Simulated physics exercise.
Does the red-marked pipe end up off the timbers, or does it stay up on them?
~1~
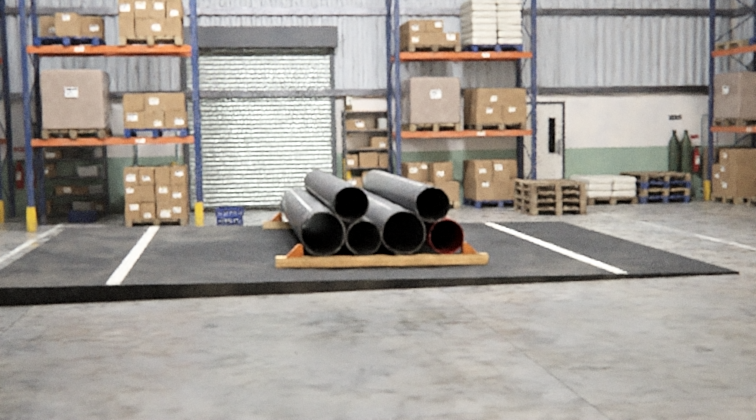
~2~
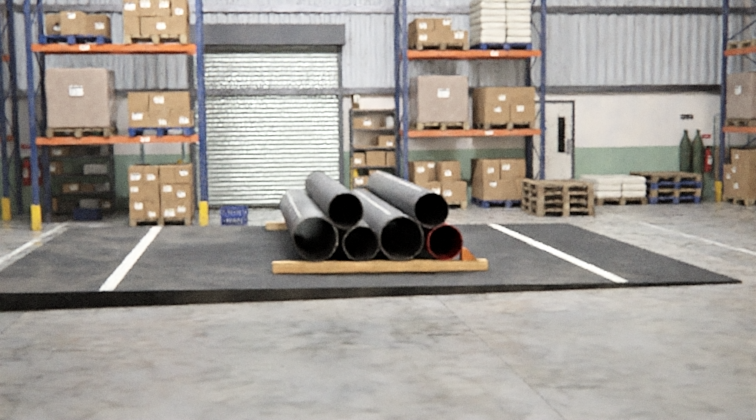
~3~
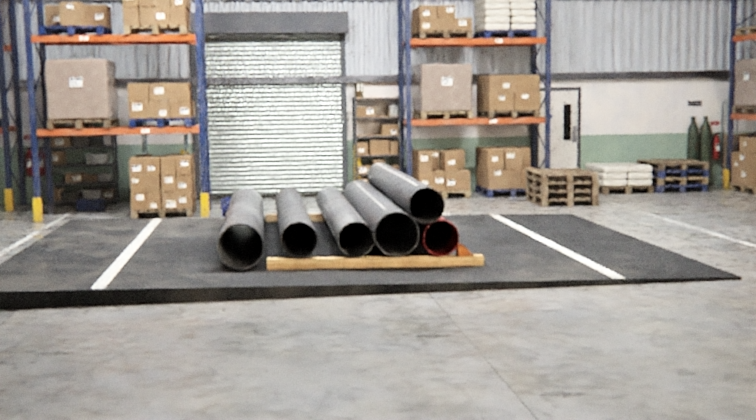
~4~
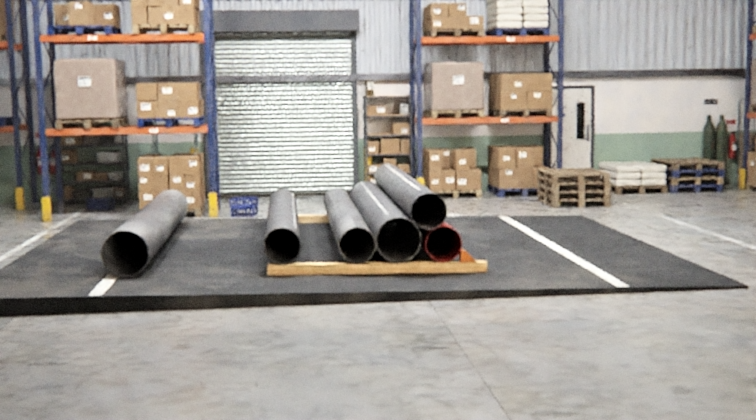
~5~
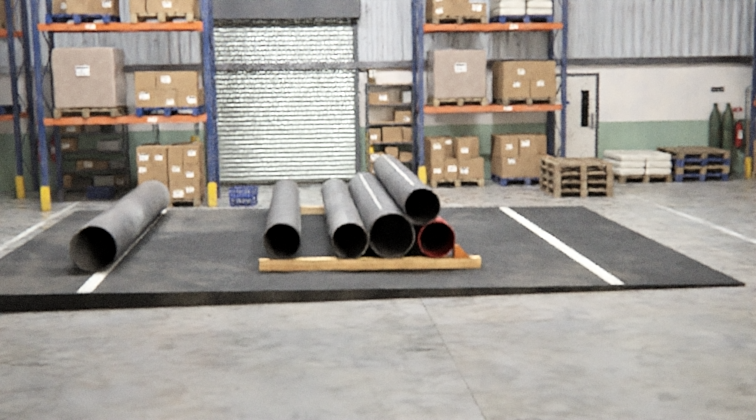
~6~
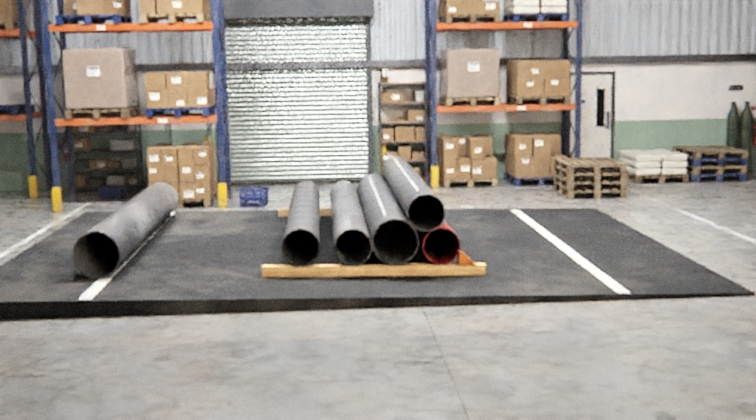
It stays up on the timbers, near their right end, with grey pipes still beside it.
Grey pipes slump left, one rolling to the white line, while the red-marked pipe stays on the timbers.
